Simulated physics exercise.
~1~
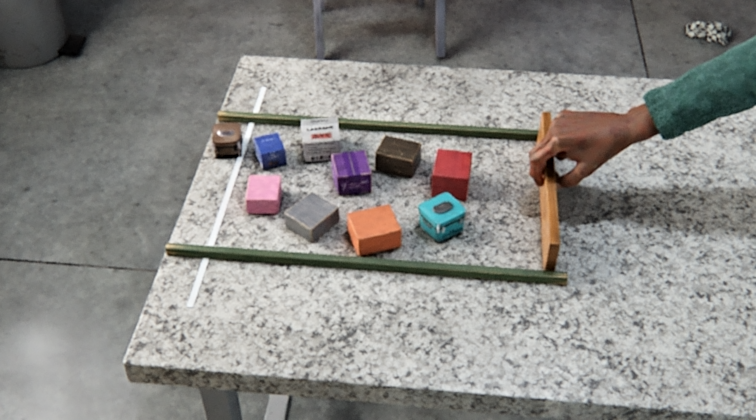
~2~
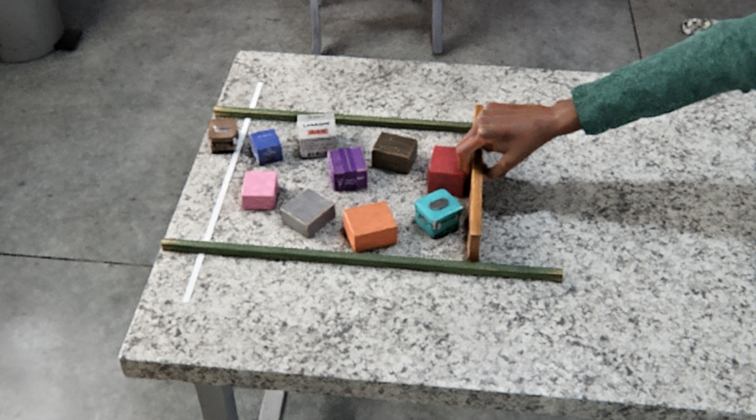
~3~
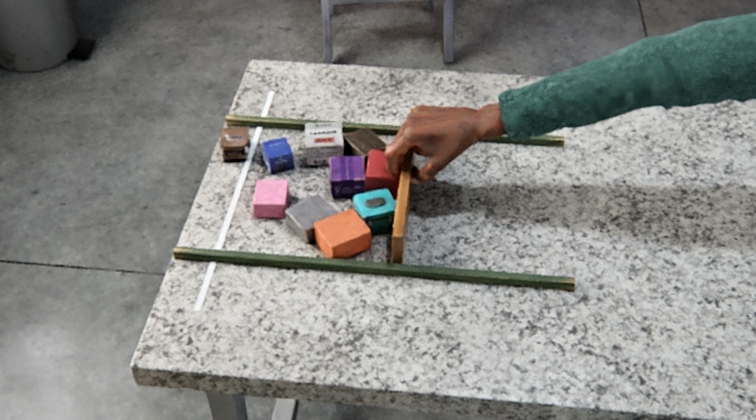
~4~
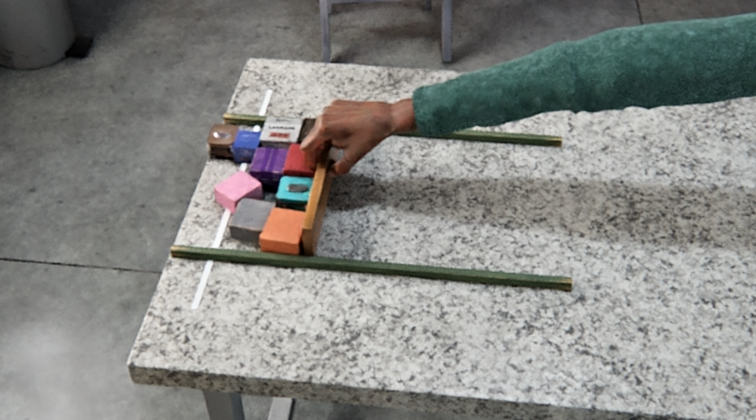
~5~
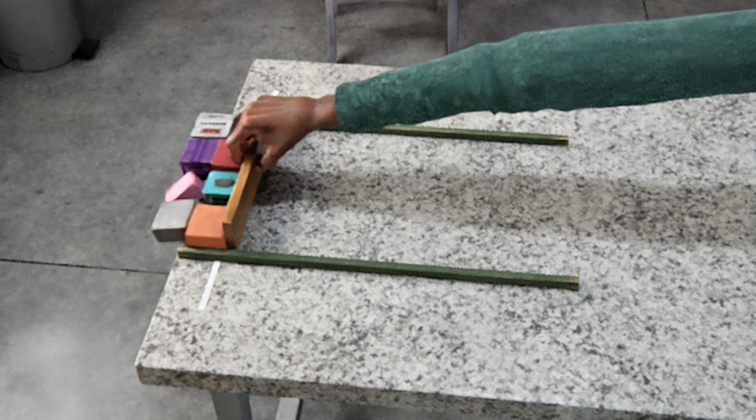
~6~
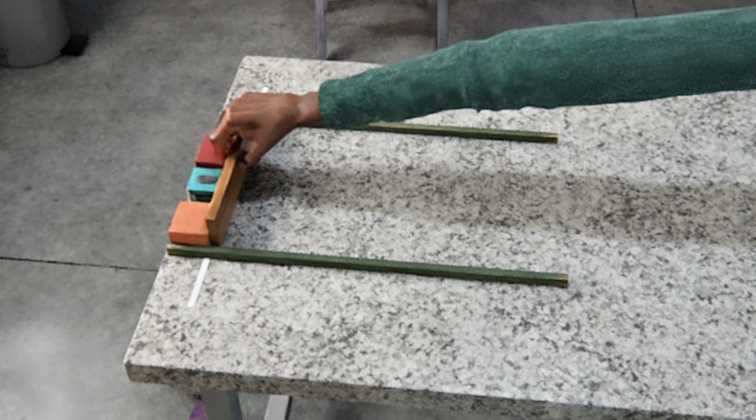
A wooden board, held upright by a hand in a green sleeve, slides left between two green rails on a speckled table, toward ten scattered small boxes and blocks. It reaches the red and teal boxes first, then gathers the orange, purple and grey ones into a cluster. The growing huddle presses into the blue, pink and white pieces and crosses the white tape. At the left edge, the brown and blue boxes are gone from the tabletop. Finally the purple, grey, white and pink pieces drop too, leaving red, teal and orange against the board.
